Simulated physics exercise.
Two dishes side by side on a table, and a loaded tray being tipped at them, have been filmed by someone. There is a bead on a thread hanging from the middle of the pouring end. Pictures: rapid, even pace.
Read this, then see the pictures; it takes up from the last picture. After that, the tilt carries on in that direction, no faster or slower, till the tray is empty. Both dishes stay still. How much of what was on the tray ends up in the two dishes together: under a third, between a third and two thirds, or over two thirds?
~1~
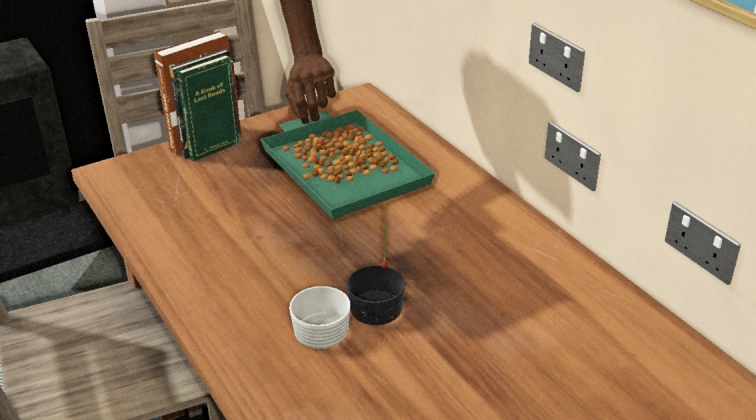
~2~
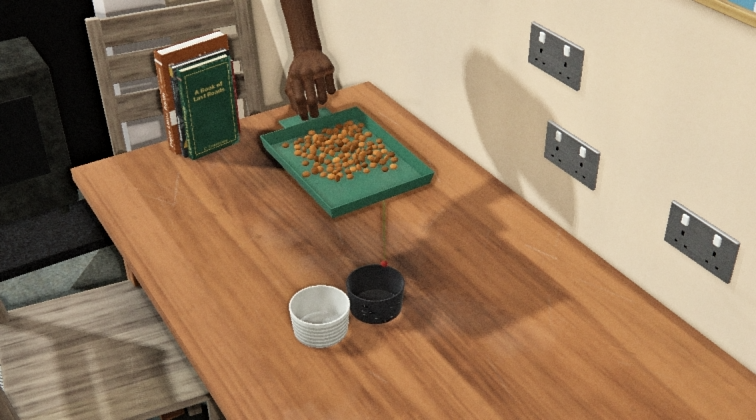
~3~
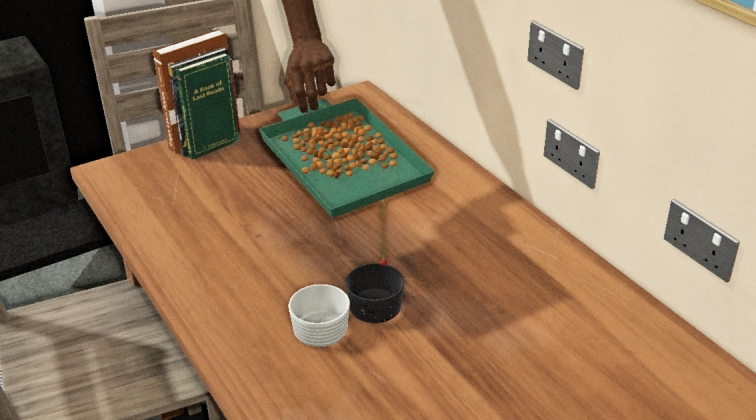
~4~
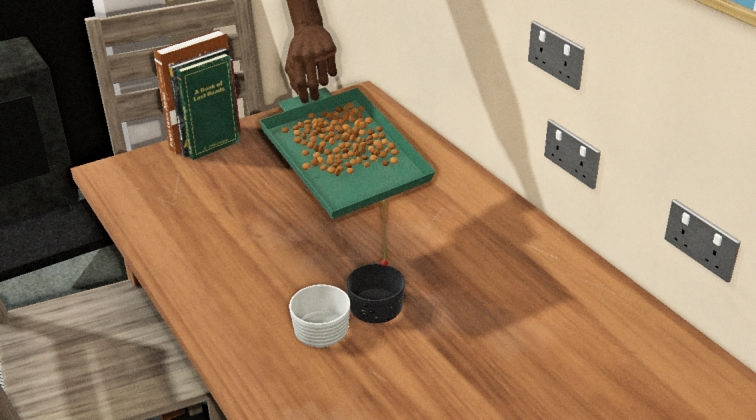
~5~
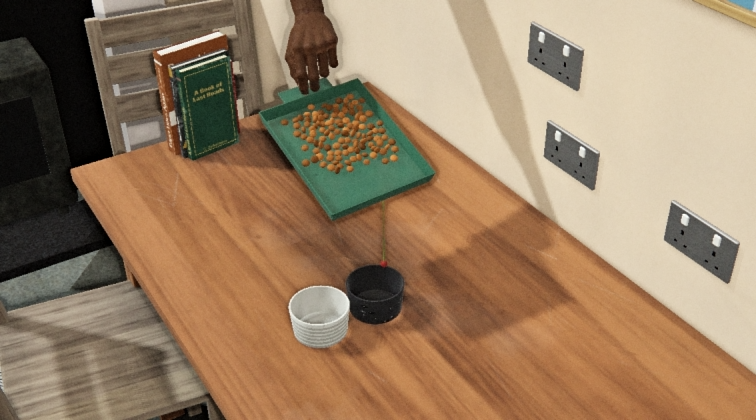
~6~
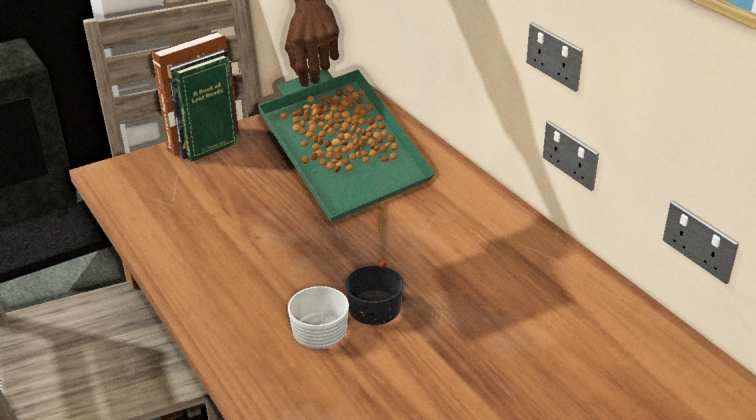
Misses a third to two thirds.
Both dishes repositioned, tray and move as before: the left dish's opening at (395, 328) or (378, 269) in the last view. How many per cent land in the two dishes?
Trial 1 around 10 percent, trial 2 around 0 percent.
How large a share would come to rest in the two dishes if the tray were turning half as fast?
I'd expect close to 50 per cent.
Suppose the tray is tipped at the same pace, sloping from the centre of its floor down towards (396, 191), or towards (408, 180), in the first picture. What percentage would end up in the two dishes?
Close to 10 percent first and close to 0 percent second.
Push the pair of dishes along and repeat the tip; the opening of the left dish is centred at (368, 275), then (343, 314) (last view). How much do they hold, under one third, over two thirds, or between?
Spot one, under a third; spot two, more than two thirds.
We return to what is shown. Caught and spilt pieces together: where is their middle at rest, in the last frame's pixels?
About pixel (378, 321).
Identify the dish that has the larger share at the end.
It's the right that ends up holding more.
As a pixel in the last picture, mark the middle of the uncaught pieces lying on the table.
Estimated middle: Around (404, 347).
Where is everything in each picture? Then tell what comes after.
Corners of the pouring end at (333, 207) and (431, 173), level; middle of the load at (346, 152), bits of cat kibble; left dish at (335, 333); right dish at (391, 310); bead on its thread at (385, 265), in the first frame.
Corners of the pouring end at (332, 206) and (430, 172), level; middle of the load at (345, 150), in the second frame.
Corners of the pouring end at (332, 207) and (430, 170), tipped barely, lowest at the left corner; middle of the load at (345, 144), in the third frame.
Corners of the pouring end at (333, 209) and (431, 171), tipped a little, lowest at the left corner; middle of the load at (345, 138), in the fourth frame.
Corners of the pouring end at (333, 211) and (431, 172), tipped clearly, lowest at the left corner; middle of the load at (345, 133), in the fifth frame.
Corners of the pouring end at (332, 214) and (431, 173), tipped clearly, lowest at the left corner; middle of the load at (345, 130); left dish at (333, 333); right dish at (389, 310), in the sixth frame.
Soon, tray tipped steeply; most on the tray; about a quarter in the air.
A while on, tray tipped past a quarter turn; about a quarter on the tray; a small part in the left dish; a small part in the right dish; about a quarter outside both; about a quarter in the air.
Towards the end, tray tipped past a quarter turn; a small part in the left dish; about a third in the right dish; about half outside both.
Finally, tray tipped past a quarter turn; a small part in the left dish; about a third in the right dish; about half outside both.
